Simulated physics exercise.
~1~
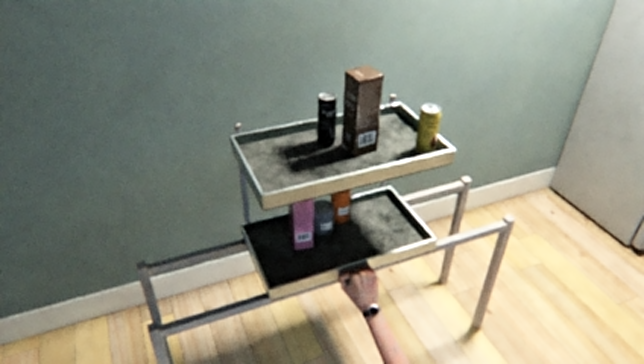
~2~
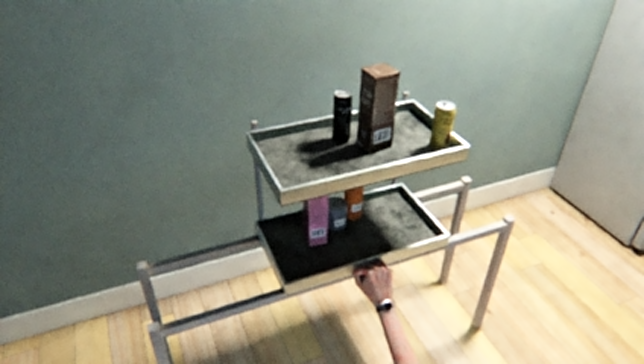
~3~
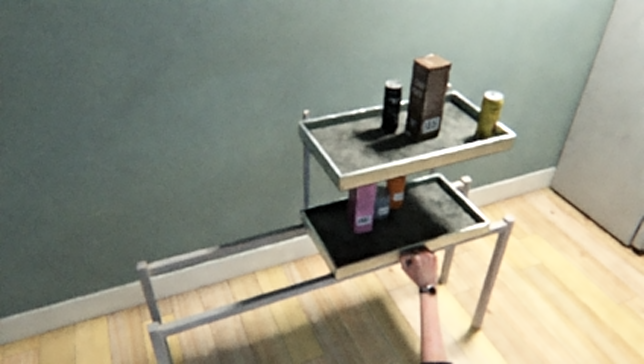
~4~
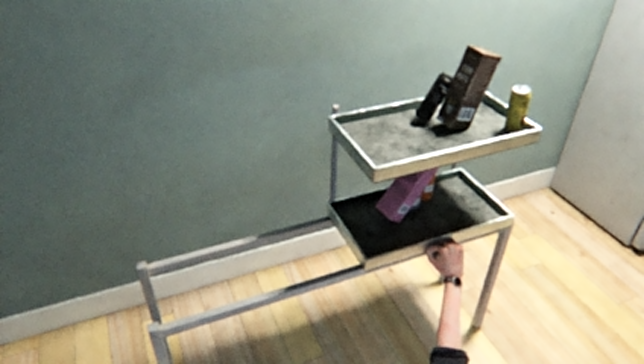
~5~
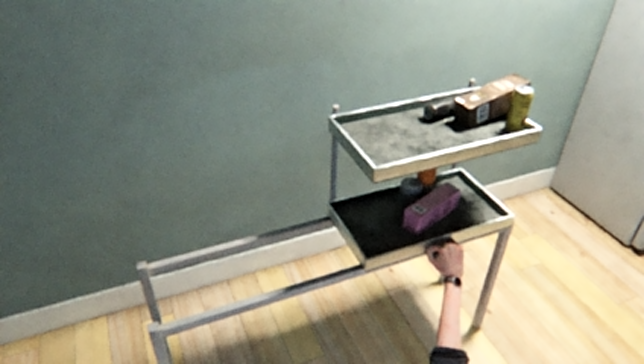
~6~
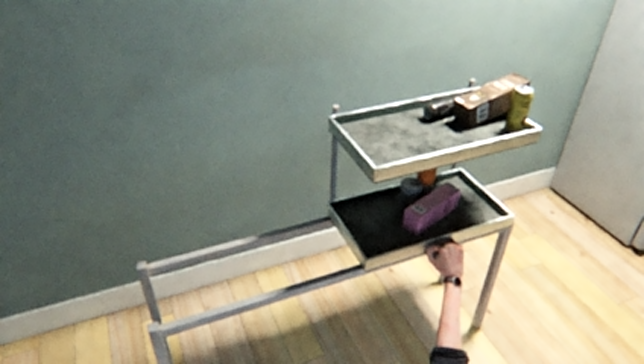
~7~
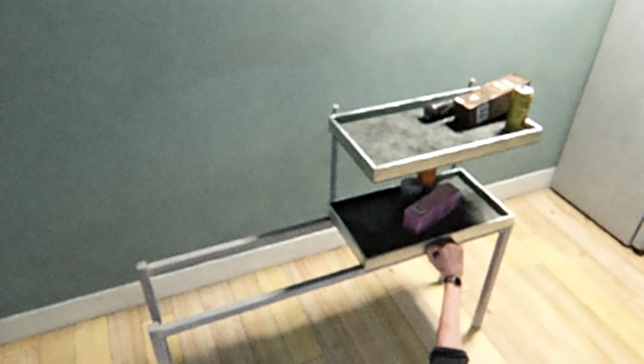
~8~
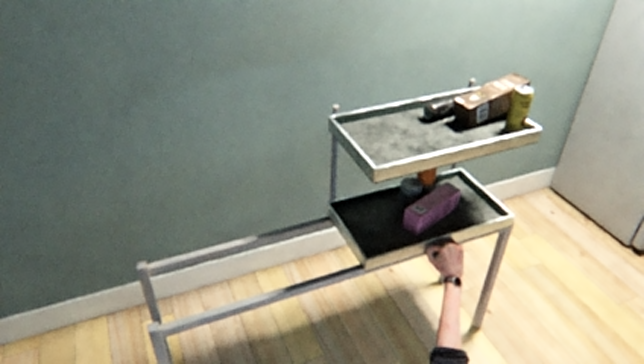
To begin with, a two-level tray stands partway along a metal rail frame, holding a brown carton, a black can and a yellow can on top, with a pink carton, a grey jar and an orange jar below. A hand at the lower edge pushes the tray to the right, and everything rides along upright. At the right end the tray stops abruptly, and the black can, brown carton and pink carton lean over to the right. All three topple onto their sides. The yellow can and both jars stay standing, and the tray rests there with the hand still against it.
